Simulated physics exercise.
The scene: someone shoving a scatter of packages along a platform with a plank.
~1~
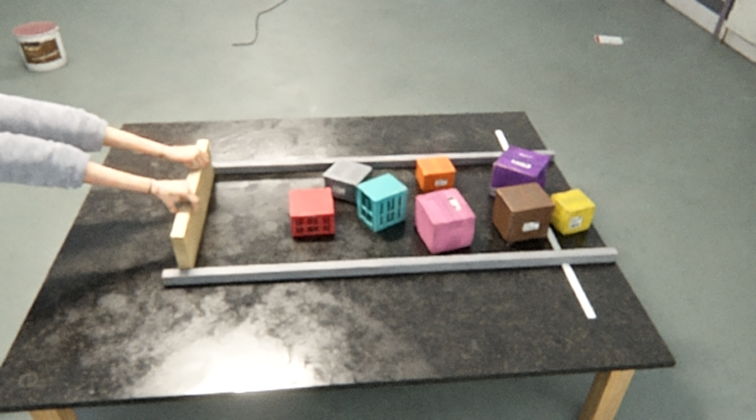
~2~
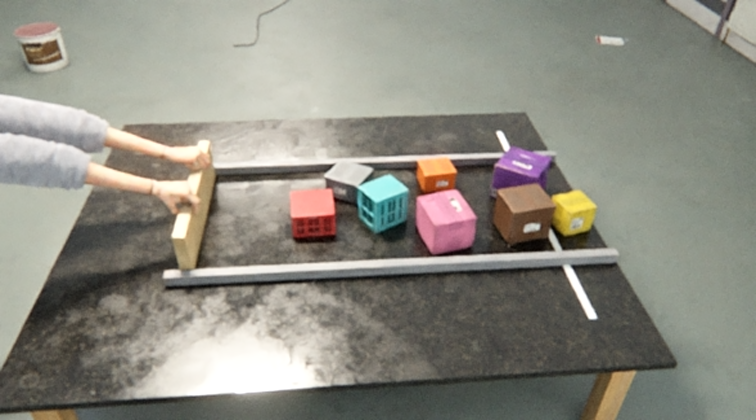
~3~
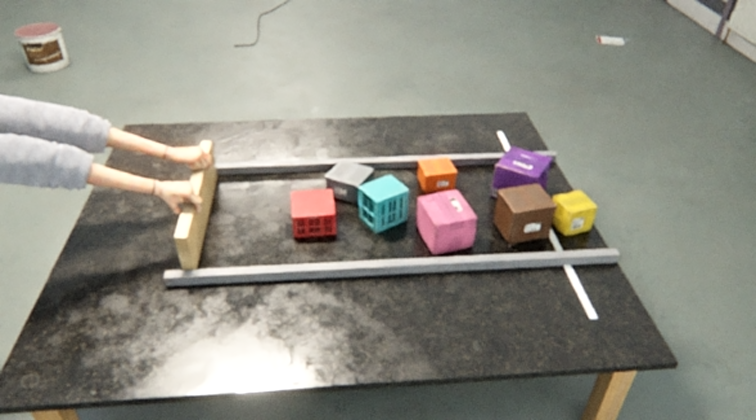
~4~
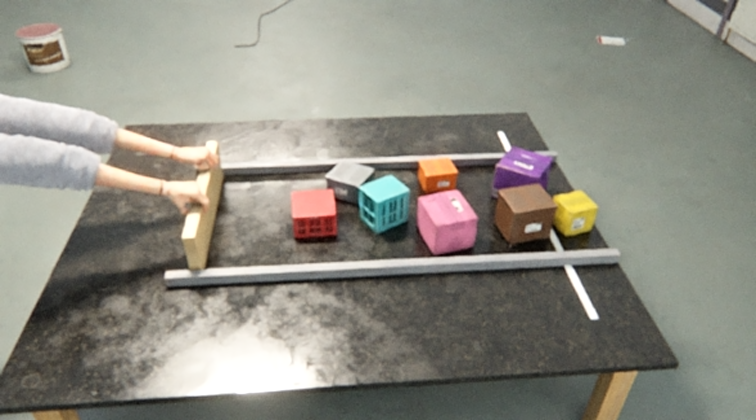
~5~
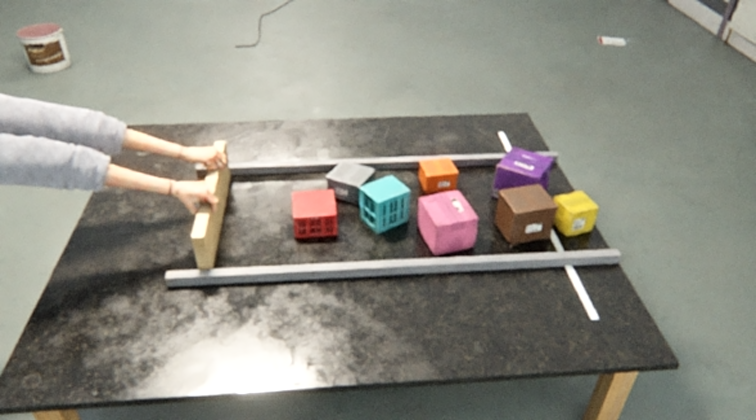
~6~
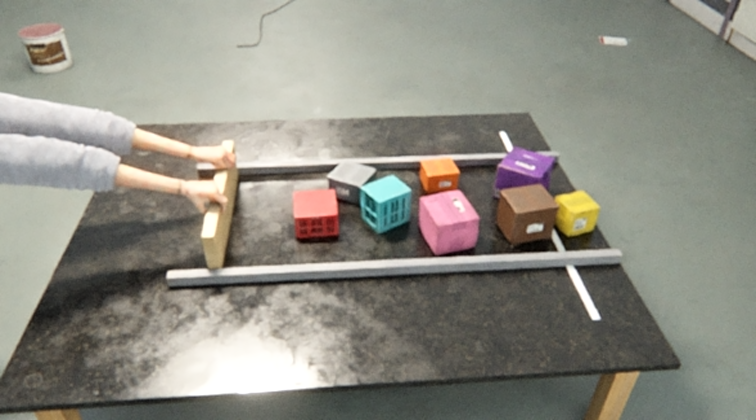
A wooden plank, held upright by two hands reaching in from the left, slides slowly a short way rightward along a speckled black tabletop, seen from a raised, almost still view. Between two grey rails sit red, grey, teal, orange, pink, purple, brown and yellow boxes, the last three near a white tape line at right. The boxes stay in place, a gap remaining before the red one.
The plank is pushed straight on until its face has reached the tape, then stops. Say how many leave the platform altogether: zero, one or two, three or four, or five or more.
As it turns out, the number that fall off is five or more.
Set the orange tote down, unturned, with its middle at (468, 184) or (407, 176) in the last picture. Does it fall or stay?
Place by place, it drops off; is lost.
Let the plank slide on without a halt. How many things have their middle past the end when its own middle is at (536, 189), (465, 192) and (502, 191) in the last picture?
In that order 5, 0 and 1.
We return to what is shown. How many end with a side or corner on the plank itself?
It touches 3.
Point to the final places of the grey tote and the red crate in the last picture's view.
The grey tote stops around (544, 169); the red crate around (562, 200).
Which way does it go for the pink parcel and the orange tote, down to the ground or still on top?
The pink parcel remains up, the orange tote tumbles off.
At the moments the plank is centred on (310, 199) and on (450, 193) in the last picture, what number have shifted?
By then 1, and 8.
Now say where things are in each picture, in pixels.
The first picture shows yellow box (571, 212); purple parcel (520, 176); brown tote (522, 214); plank (196, 202); tape (536, 206).
The second picture shows purple parcel (521, 177); orange tote (436, 175).
The third picture shows brown tote (523, 215); grey tote (350, 182).
The fourth picture shows yellow box (573, 213); pink parcel (446, 222).
The fifth picture shows purple parcel (522, 178); red crate (315, 213).
The sixth picture shows yellow box (575, 214); purple parcel (524, 178); brown tote (526, 215); plank (222, 202); tape (540, 207).
Early on, none off yet; yellow box at rest near (575, 214); purple parcel at rest near (524, 178); brown tote at rest near (526, 215).
A while later, none off yet; yellow box travelled about its own width near (594, 210); purple parcel travelled about its own width near (558, 175); brown tote travelled about its own width near (570, 220).
Finally, the number that fall off is five or more; lost, turquoise crate, orange tote, brown tote, purple parcel and yellow box.
